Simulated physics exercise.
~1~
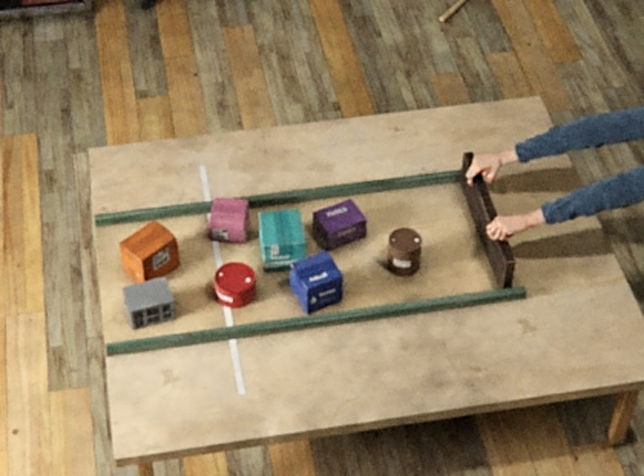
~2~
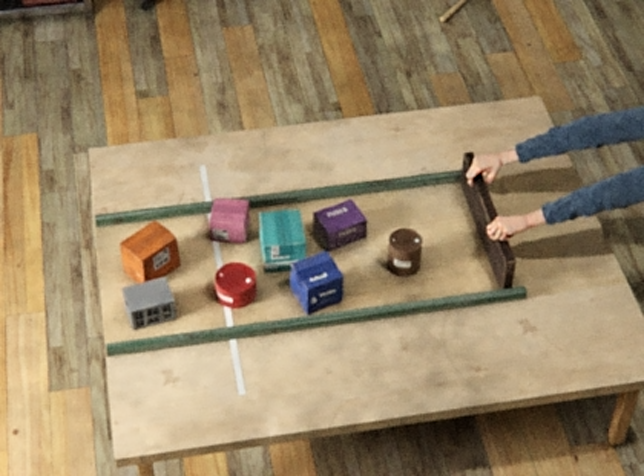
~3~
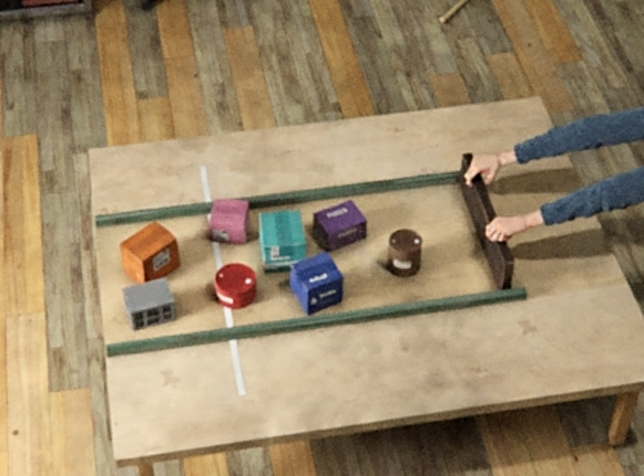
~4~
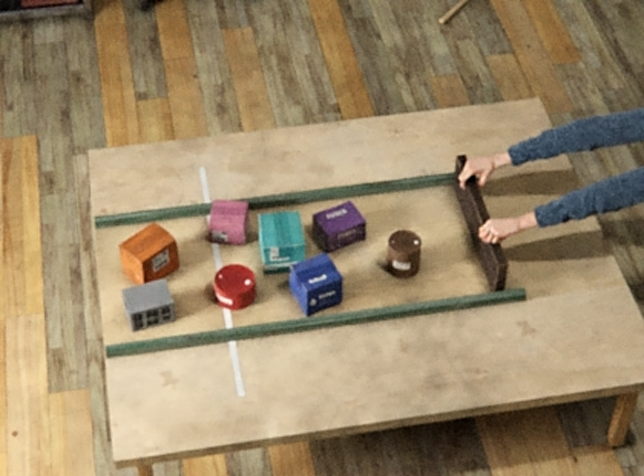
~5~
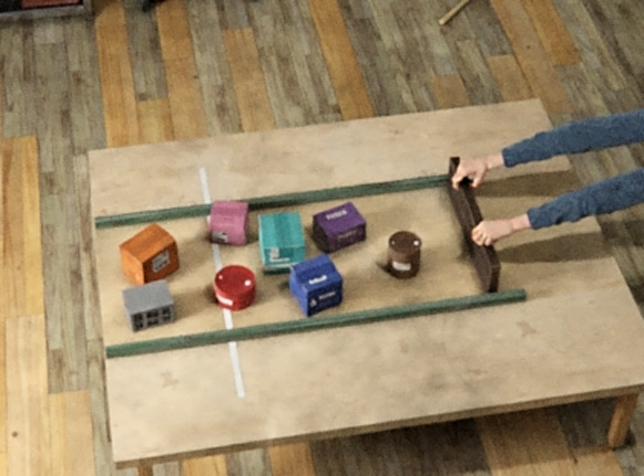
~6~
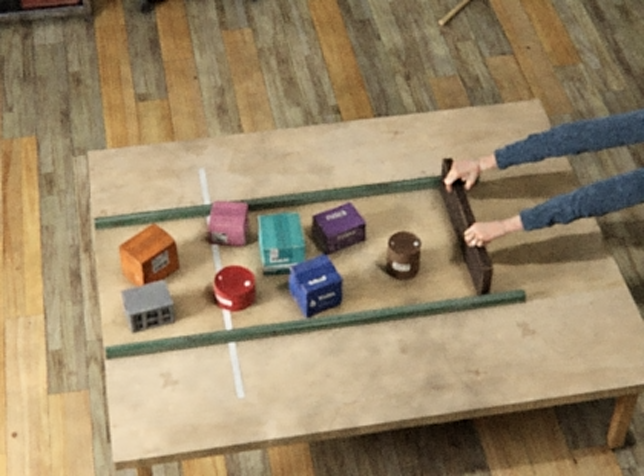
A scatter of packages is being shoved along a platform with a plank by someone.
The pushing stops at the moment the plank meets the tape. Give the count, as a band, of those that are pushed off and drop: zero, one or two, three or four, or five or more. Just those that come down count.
Those that drop number zero.
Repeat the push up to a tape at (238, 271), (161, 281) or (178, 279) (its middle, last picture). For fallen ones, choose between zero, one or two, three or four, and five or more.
In the order of the places given: None at all; 3 or 4; one or two.
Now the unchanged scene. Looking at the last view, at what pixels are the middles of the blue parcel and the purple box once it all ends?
They come to rest around (208, 310) and (193, 241).
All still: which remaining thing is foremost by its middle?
Answer: The grey crate.
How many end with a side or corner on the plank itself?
The number is 3.
A little later, none off yet; grey crate at rest near (148, 307); orange parcel at rest near (149, 257); red canister at rest near (235, 288).
Next, none off yet; grey crate at rest near (148, 307); orange parcel at rest near (149, 257); red canister shifted about its own width near (215, 304).
When it is over, the number that fall off is zero.
